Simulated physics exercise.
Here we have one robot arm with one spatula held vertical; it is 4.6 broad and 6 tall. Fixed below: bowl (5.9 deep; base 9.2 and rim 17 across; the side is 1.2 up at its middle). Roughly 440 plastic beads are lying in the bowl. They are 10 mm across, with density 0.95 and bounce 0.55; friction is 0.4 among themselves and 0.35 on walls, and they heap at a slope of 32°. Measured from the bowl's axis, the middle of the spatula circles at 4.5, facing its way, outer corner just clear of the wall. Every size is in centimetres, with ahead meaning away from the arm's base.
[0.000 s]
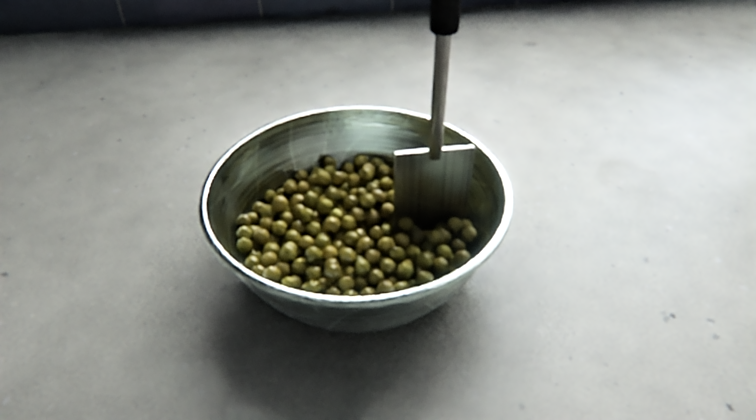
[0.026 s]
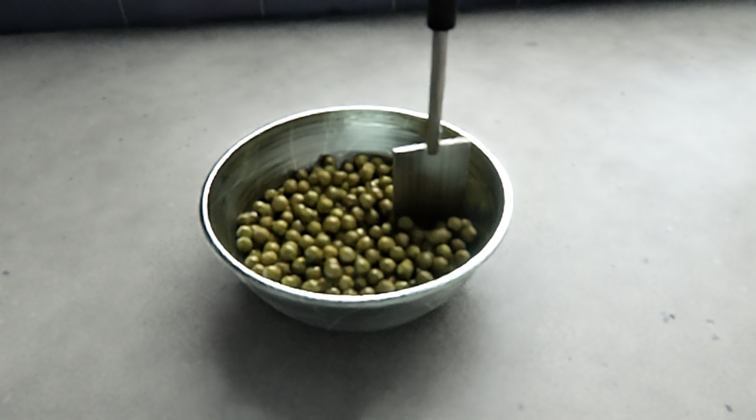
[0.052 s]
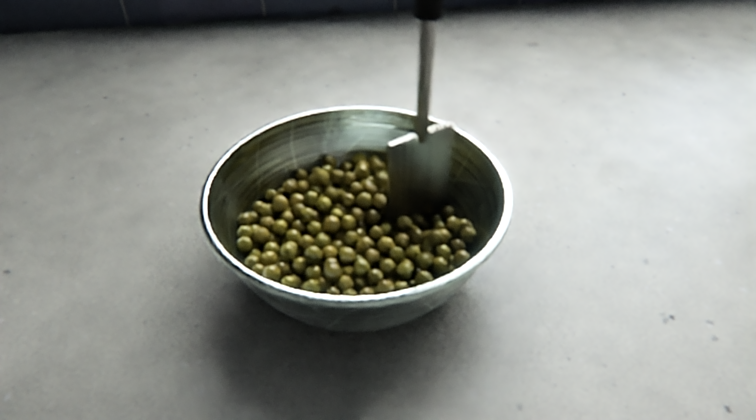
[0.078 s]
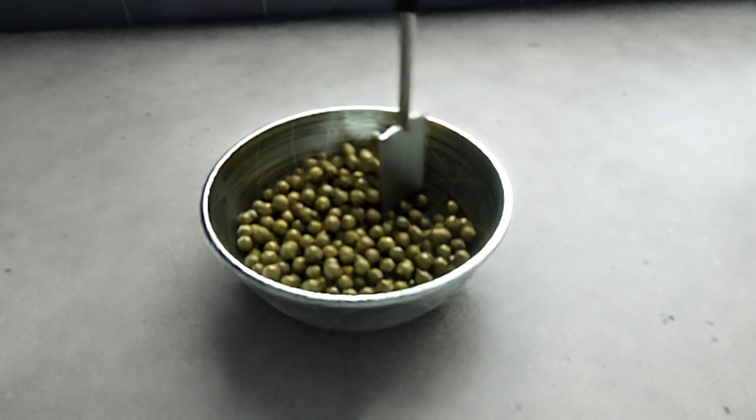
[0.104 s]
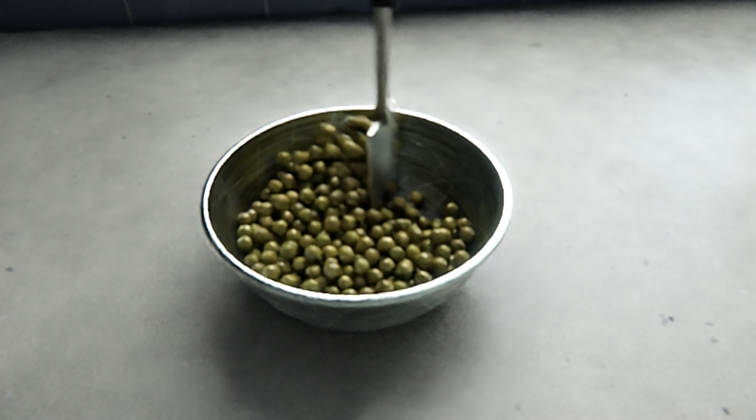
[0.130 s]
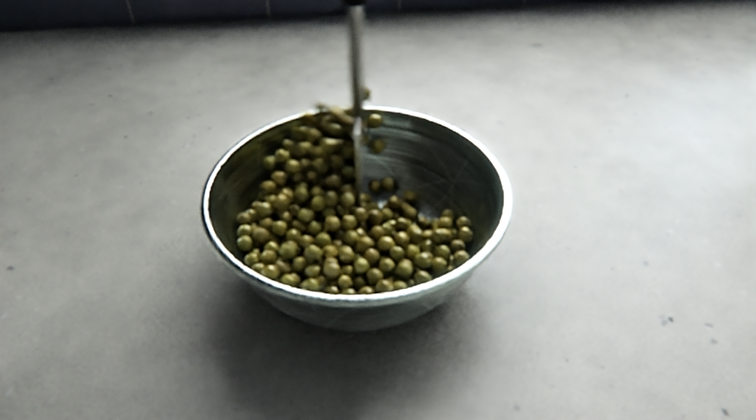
In a metal bowl, an upright spatula sweeps leftward, pushing green beads up along the back.
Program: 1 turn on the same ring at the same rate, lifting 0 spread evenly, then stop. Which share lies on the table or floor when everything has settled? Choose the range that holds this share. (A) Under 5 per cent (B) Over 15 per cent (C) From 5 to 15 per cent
B, over 15 per cent.
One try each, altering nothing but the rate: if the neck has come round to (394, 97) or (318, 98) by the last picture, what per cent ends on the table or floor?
Some 10 and 35 per cent respectively.
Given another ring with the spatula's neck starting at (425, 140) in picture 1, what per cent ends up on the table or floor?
It comes to around 20 percent.
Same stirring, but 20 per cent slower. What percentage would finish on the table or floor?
Estimated share: Near 15 %.
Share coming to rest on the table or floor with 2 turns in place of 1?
40 %.
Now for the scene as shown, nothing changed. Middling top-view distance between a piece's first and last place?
About 7 centimetres.
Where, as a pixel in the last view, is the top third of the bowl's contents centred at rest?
Estimated centre: (382, 179).
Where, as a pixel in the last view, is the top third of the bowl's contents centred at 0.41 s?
Around (436, 244).
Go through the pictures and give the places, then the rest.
The first frame shows the spatula neck at (437, 127), 0° round; upper third of the load around (352, 228), from x 245 to 470, top at y 160; 441 in the bowl.
The second frame shows the spatula neck at (434, 122), 7° round; upper third of the load around (355, 227), from x 245 to 470, top at y 160.
The third frame shows the spatula neck at (423, 110), 24° round; upper third of the load around (356, 223), from x 245 to 470, top at y 160.
The fourth frame shows the spatula neck at (405, 100), 44° round; upper third of the load around (349, 211), from x 245 to 470, top at y 130.
The fifth frame shows the spatula neck at (382, 94), 63° round; upper third of the load around (345, 201), from x 245 to 465, top at y 110.
The sixth frame shows the spatula neck at (357, 92), 83° round; upper third of the load around (329, 196), from x 245 to 465, top at y 95; 441 in the bowl.
After 0.27 s, 188° round, highest piece 8 above the table; 420 in the bowl, 5 on the table or floor, 16 in flight or on the tool.
After 0.41 s, 293° round, highest piece 9 above the table; 376 in the bowl, 35 on the table or floor, 30 in flight or on the tool.
After 0.68 s, 0° round, highest piece 6 above the table; 344 in the bowl, 97 on the table or floor.
After 1.38 s, 0° round, highest piece 5 above the table; 344 in the bowl, 97 on the table or floor.
In the end, 344 in the bowl, 97 on the table or floor. That is 22 % on the table or floor.
